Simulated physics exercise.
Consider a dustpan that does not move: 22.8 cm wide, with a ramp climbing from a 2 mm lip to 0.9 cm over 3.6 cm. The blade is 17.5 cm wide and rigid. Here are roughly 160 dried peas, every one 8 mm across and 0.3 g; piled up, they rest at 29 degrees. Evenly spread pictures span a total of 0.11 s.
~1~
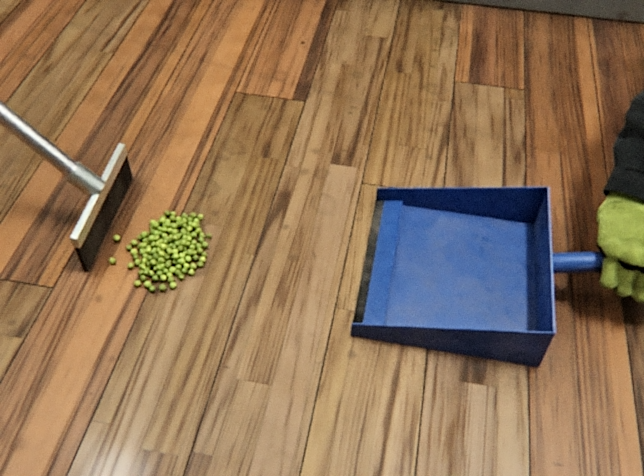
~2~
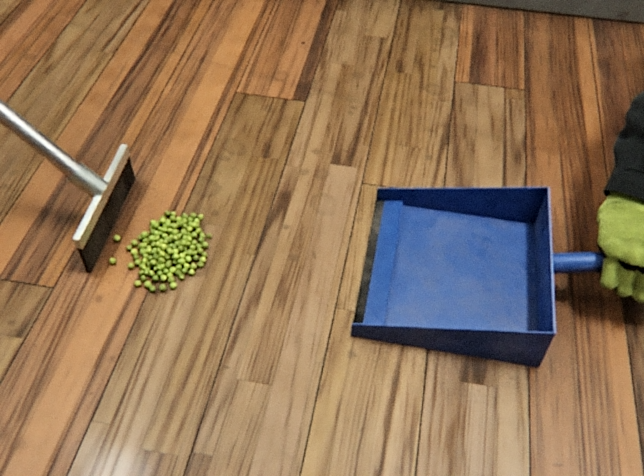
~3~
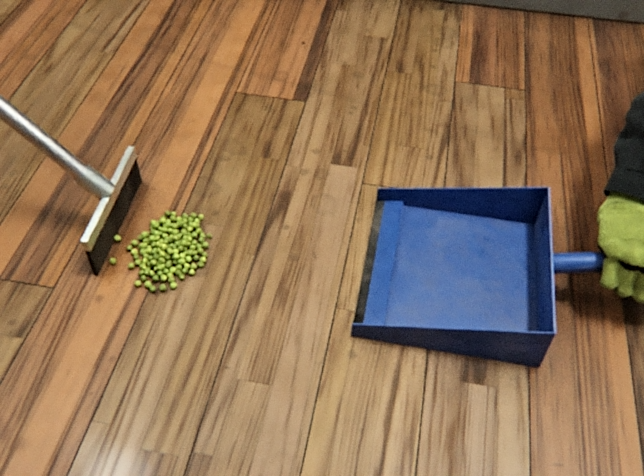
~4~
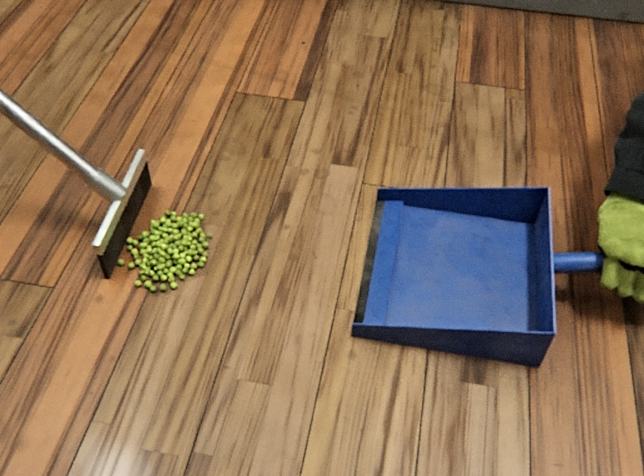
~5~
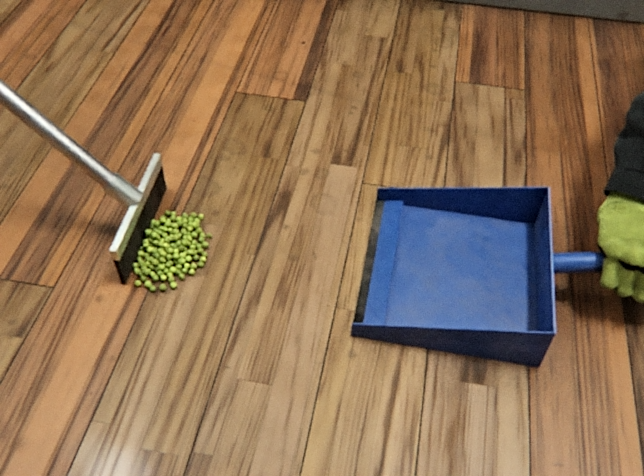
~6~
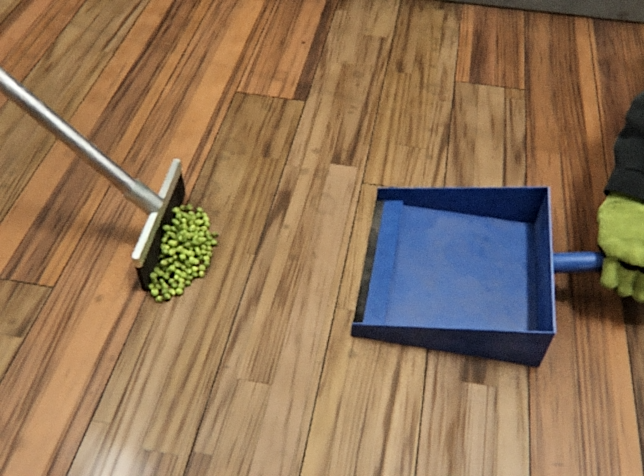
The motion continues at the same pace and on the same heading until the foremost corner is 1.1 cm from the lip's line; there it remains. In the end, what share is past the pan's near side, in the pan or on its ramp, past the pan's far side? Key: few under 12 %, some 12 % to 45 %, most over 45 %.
Past the pan's near side = some, in the pan or on its ramp = most, past the pan's far side = few.
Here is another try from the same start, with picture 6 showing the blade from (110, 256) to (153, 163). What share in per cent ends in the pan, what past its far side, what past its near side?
Pan: 35, far side: 5, near side: 25.
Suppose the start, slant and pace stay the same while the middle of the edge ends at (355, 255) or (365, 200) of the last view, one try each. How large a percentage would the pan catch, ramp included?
About 55 % and 35 %.
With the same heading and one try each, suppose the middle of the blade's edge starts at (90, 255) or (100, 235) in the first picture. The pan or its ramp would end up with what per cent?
40 and 50 per cent, roughly.
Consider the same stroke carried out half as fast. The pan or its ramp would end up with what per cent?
It would be around 45 per cent.
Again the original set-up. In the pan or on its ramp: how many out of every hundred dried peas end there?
Some 50 per cent.
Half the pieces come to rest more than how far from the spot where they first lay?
Roughly 42 cm.
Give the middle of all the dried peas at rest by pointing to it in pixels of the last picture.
After settling, the middle sits near (509, 326).
Then, 0.10 s after the last picture, middle of the blade 12 cm from the lip; 0 % over the lip, far side 0 %, near side 15 %.
Then, 0.17 s after the last picture, middle of the blade 4 cm from the lip; 5 % over the lip, far side 5 %, near side 20 %.
Then, 0.38 s after the last picture, middle of the blade 1 cm from the lip; 65 % over the lip, far side 5 %, near side 20 %.
In the end, near side 20 %, pan 50 %, far side 5 %, in front of the lip or behind the blade 20 %.
